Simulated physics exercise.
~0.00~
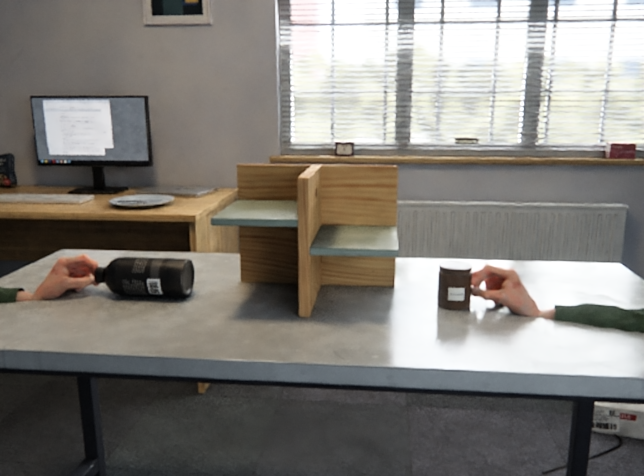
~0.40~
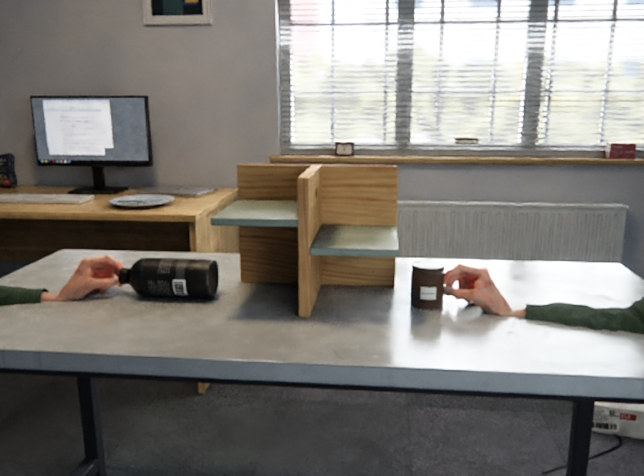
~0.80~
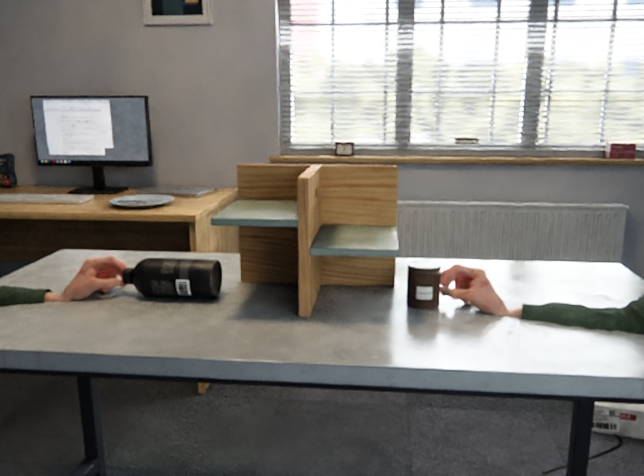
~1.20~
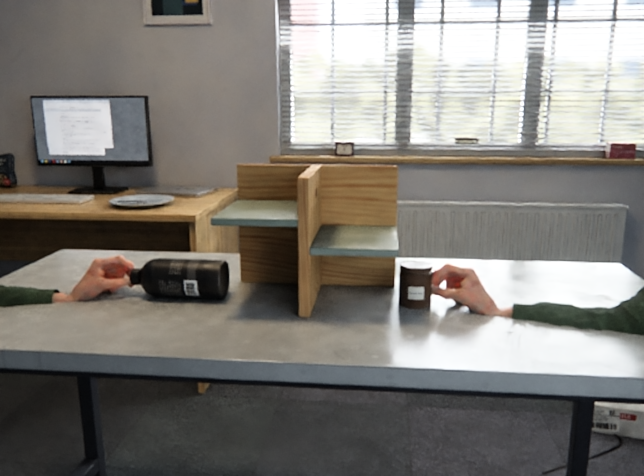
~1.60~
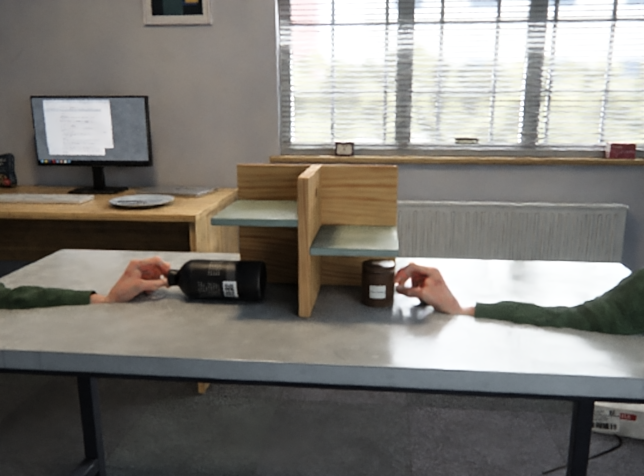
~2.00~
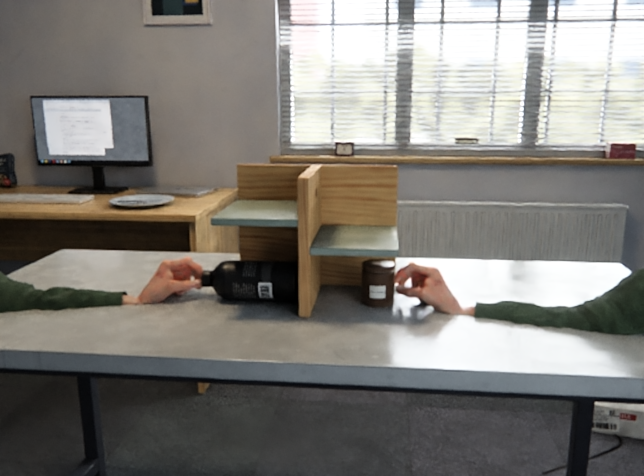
Two hands slid a black bottle lying on its side and an upright brown jar inward across a table from opposite sides; the jar stopped beneath the right shelf of a wooden rack, then the bottle went farther under the left one.
